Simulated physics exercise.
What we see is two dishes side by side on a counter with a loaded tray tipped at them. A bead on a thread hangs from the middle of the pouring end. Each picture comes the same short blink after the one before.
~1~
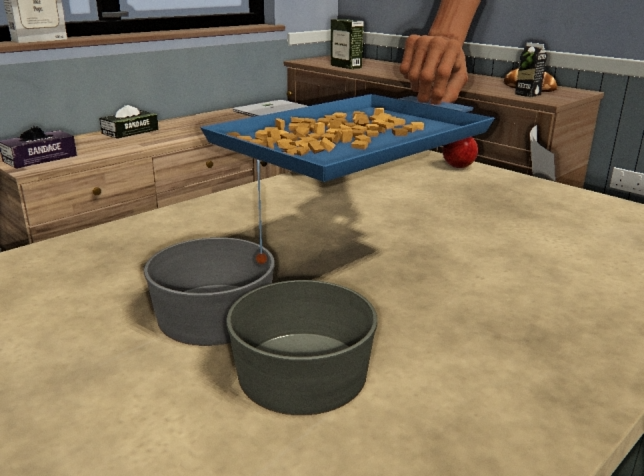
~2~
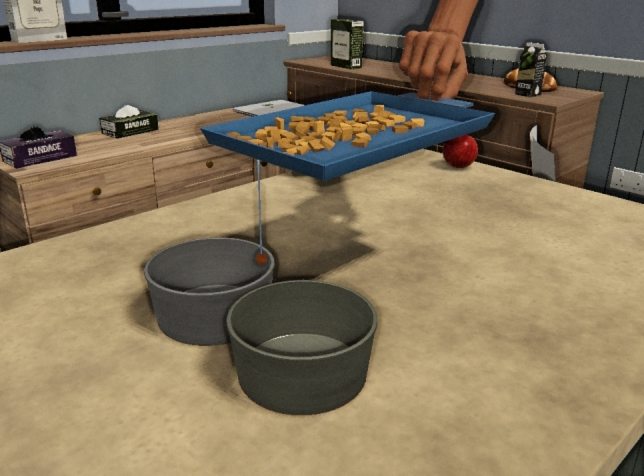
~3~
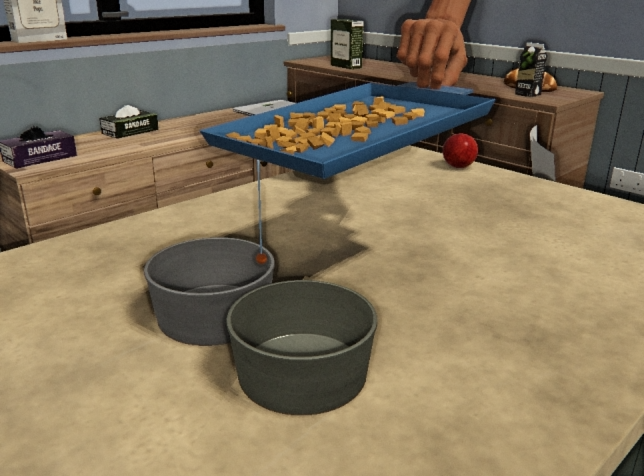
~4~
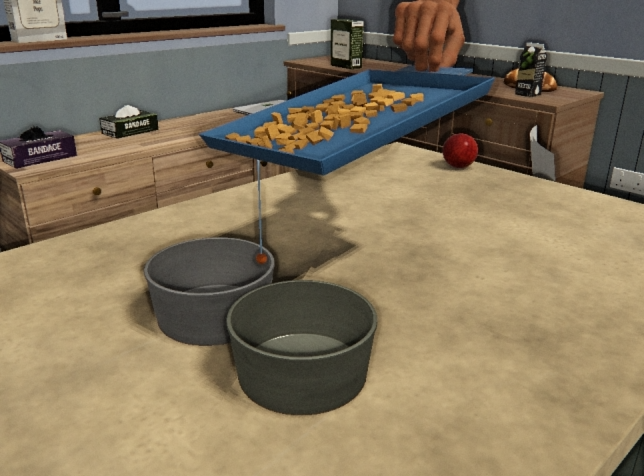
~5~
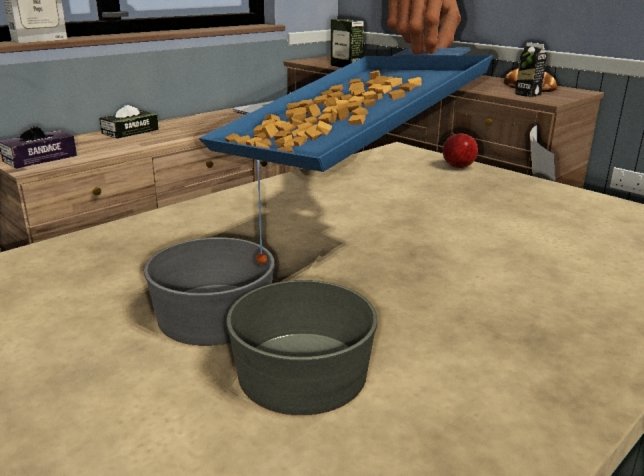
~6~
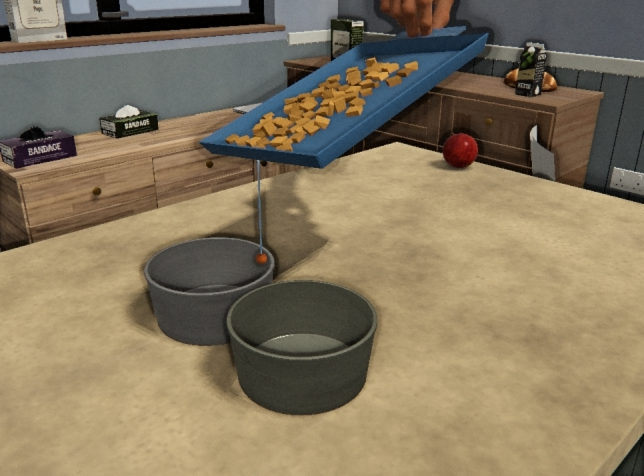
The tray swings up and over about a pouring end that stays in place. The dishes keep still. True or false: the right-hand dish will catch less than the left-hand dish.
True.
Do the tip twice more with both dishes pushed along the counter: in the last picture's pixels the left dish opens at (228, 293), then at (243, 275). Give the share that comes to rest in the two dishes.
Try 1: Some 10 %; try 2: Some 40 %.
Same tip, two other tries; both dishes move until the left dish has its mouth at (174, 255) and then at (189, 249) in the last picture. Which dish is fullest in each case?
At the first place the left dish, at the second the left-hand dish.
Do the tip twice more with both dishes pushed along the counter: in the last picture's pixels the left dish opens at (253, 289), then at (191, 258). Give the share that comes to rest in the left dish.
Trial 1 around 10 percent, trial 2 around 100 percent.
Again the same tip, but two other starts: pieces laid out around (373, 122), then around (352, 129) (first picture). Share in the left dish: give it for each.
In order, 90 per cent then 90 per cent.
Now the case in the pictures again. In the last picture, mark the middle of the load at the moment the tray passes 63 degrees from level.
Somewhere near pixel (243, 130).
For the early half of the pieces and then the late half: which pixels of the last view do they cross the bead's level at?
At about (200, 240), then at (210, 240).
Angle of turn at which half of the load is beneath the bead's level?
It has tipped about 90 degrees.
Shortly afterwards, tray tipped steeply; the whole lot on the tray.
Next, tray tipped right over; near a quarter on the tray; near two thirds in the left dish; only a few outside both; near a quarter in the air.
Some moments later, tray tipped past a quarter turn; all but a few in the left dish; only a few outside both.
In the end, tray tipped past a quarter turn; none at all in the right dish; all but a few in the left dish; only a few outside both.
